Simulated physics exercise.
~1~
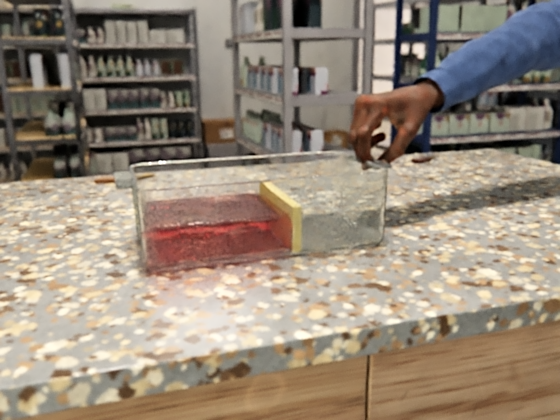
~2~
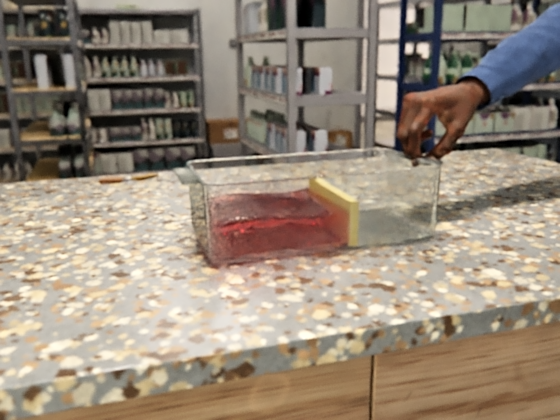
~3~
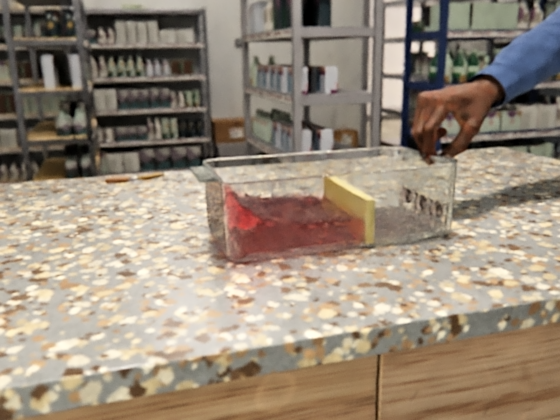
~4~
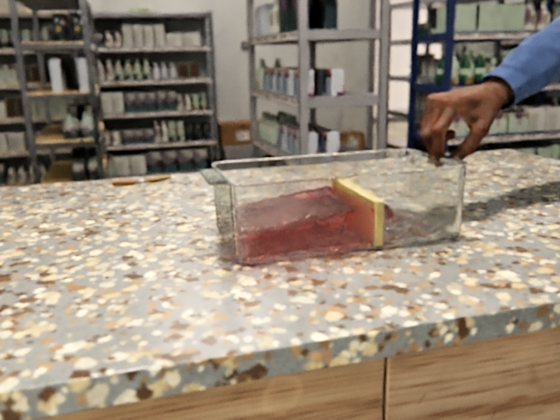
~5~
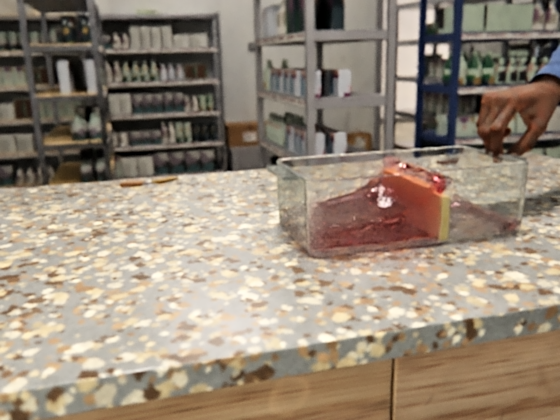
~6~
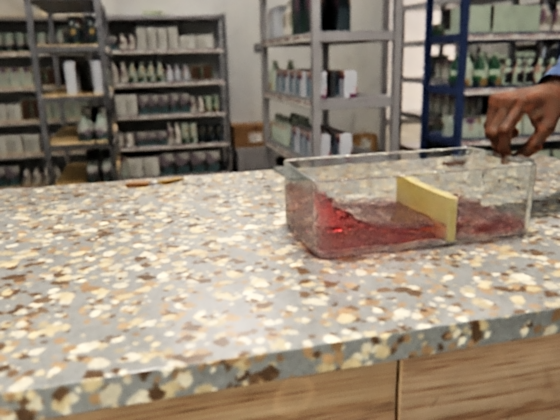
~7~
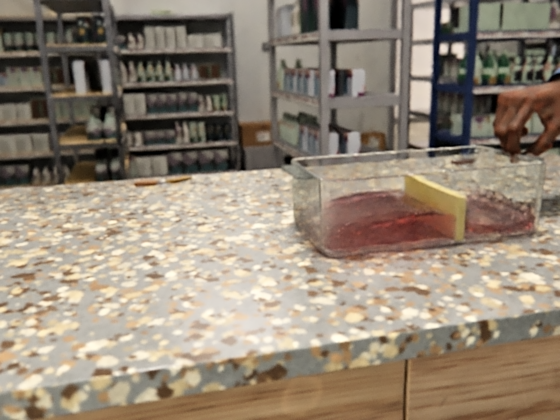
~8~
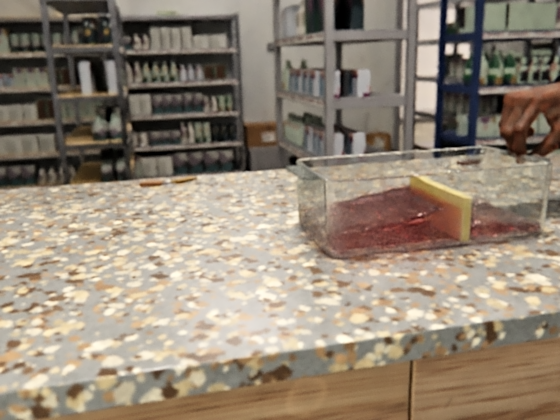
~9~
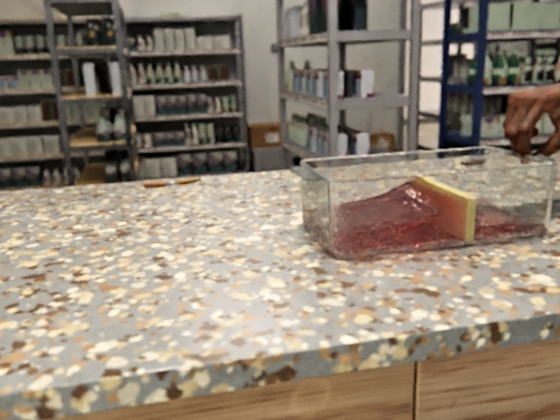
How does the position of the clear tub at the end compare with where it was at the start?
The tub starts left of the middle of the view and ends much farther right, close to the right edge.
